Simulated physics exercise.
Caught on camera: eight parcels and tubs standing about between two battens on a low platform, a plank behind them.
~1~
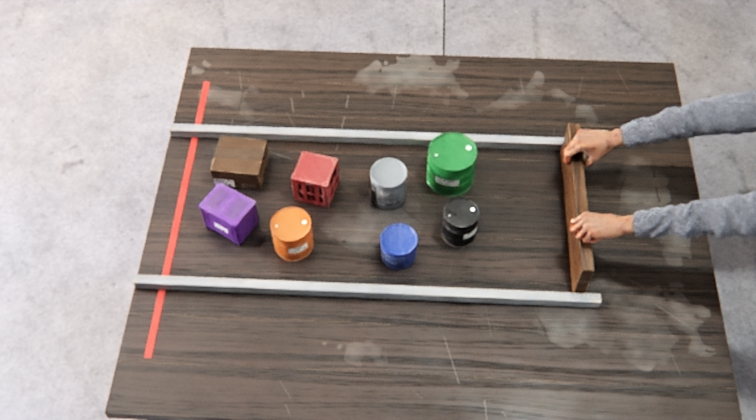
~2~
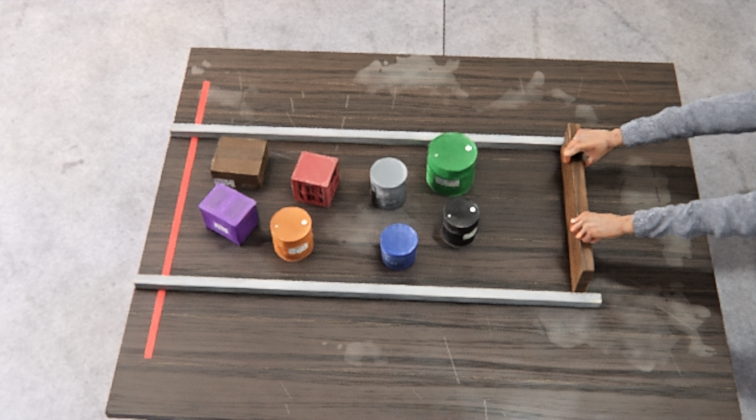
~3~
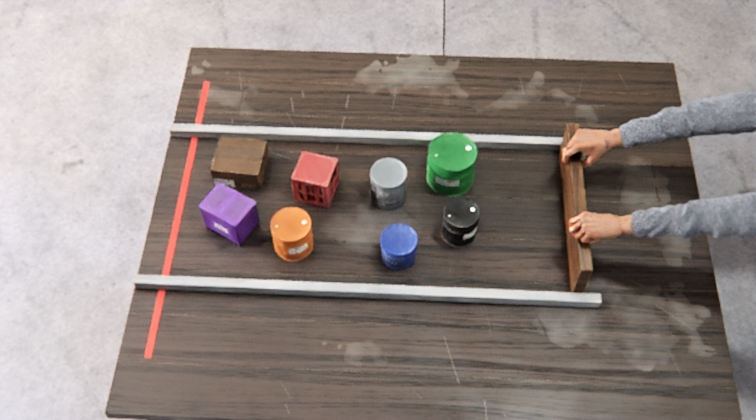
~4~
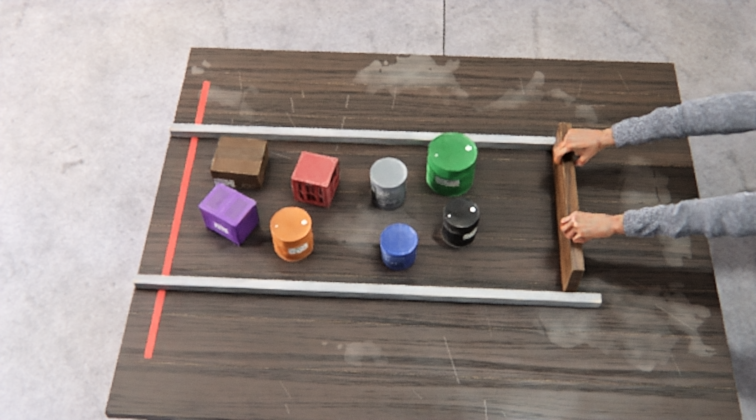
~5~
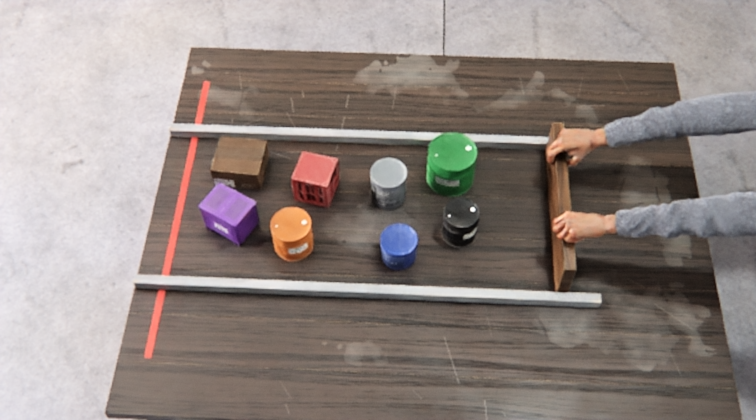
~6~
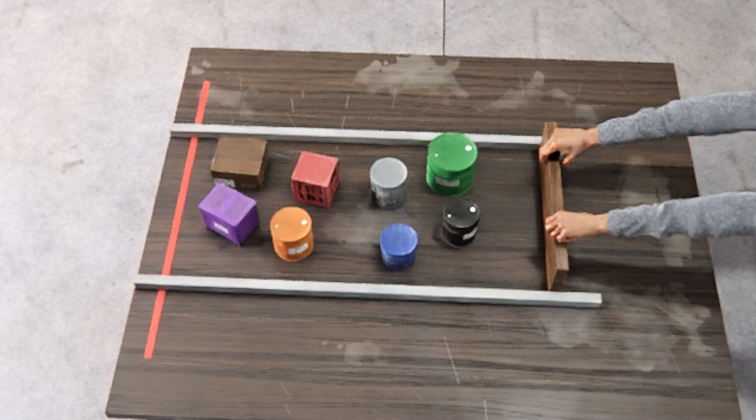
Two hands slid a wooden plank a short way left between two pale rails on a dark tabletop, while the eight colourful tubs and boxes between it and the red tape stayed still.
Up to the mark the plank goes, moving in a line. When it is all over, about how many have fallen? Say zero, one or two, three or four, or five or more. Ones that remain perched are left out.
When it is all over, the number fallen is three or four.
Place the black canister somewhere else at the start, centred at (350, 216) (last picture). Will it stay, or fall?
Then it does not fall.
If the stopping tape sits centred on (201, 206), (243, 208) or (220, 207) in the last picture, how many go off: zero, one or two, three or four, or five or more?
Place one: Three to four; place two: Zero; place three: One or two.
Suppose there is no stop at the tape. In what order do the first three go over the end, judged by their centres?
First the brown parcel, then the purple tote, then the red crate.
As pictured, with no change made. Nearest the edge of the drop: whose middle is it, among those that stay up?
That would be the green canister.
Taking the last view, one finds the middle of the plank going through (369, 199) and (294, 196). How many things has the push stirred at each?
5, then 8.
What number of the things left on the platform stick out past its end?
In total, 4 of them.
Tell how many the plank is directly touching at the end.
Contact count: 4.
Soon after, none off yet; purple tote at rest near (230, 215); brown parcel at rest near (241, 163); orange canister at rest near (292, 234).
In the end, the number that fall off is three or four; gone, red crate, orange canister, brown parcel and purple tote.
